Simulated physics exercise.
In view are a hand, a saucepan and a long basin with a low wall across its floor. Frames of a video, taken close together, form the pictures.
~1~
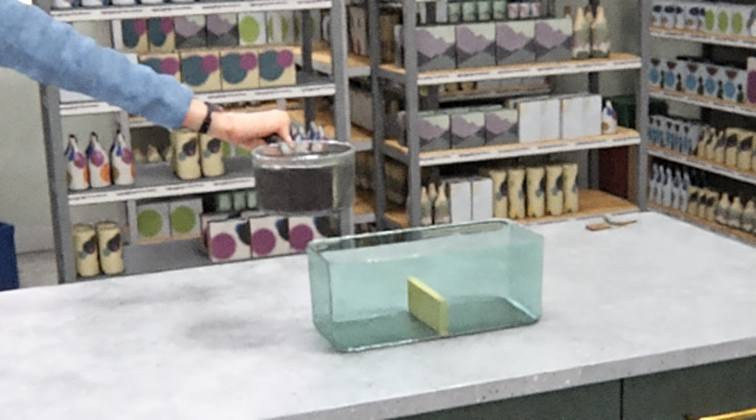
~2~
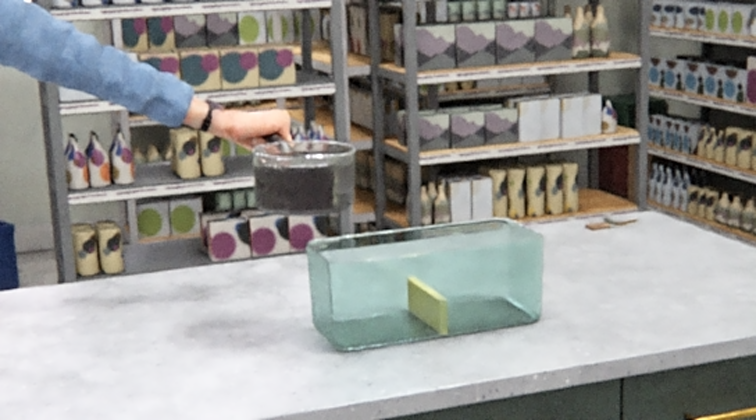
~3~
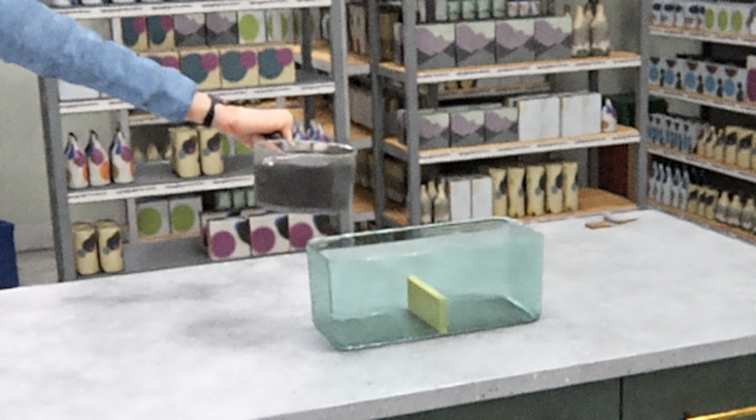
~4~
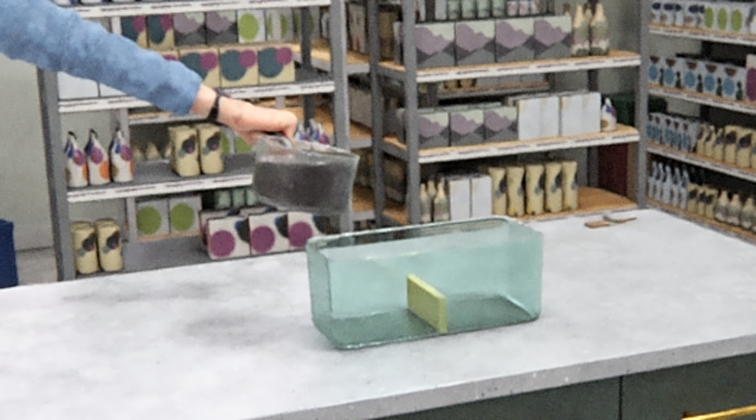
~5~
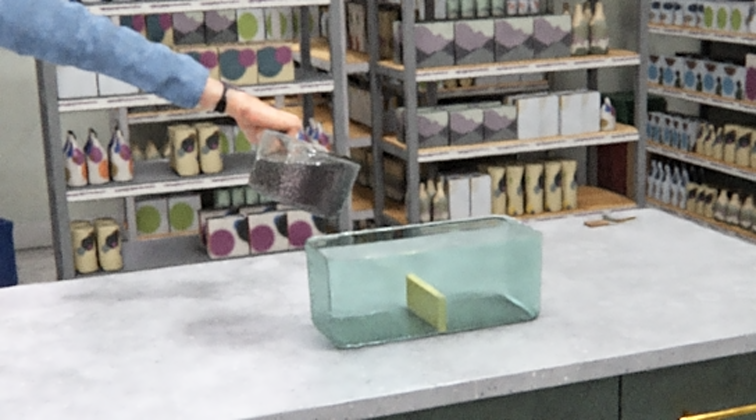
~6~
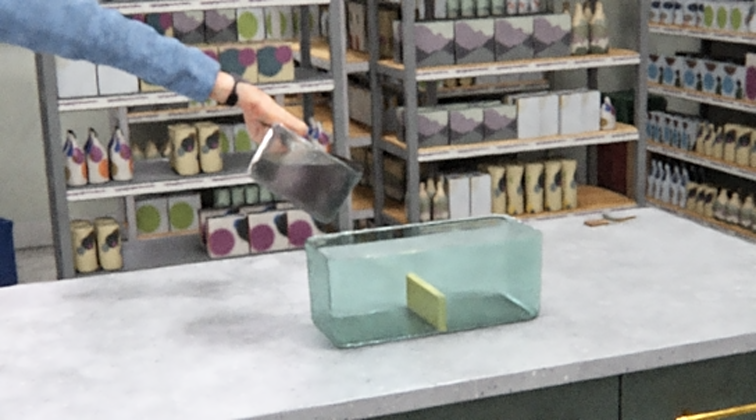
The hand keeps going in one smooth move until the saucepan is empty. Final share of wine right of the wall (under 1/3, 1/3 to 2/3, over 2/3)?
Under 1/3.
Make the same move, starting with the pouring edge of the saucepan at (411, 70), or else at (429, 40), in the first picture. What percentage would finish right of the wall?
Roughly 80 per cent, and 80 per cent.
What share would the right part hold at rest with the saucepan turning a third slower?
About 10 per cent.
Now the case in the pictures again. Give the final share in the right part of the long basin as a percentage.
Roughly 15 %.
A moment on, the saucepan is tipped right over and 27 per cent is still to pour, 41 is left of the wall and 0 right of it.
Next, the saucepan is tipped right over and 6 per cent is still to pour, 79 is left of the wall and 1 right of it.
Then the saucepan is tipped right over and 1 per cent is still to pour, 81 is left of the wall and 12 right of it.
Later the saucepan is tipped right over and 0 per cent is still to pour, 82 is left of the wall and 13 right of it.
At rest 79 per cent lies left of the wall, 16 right of it and 5 outside.
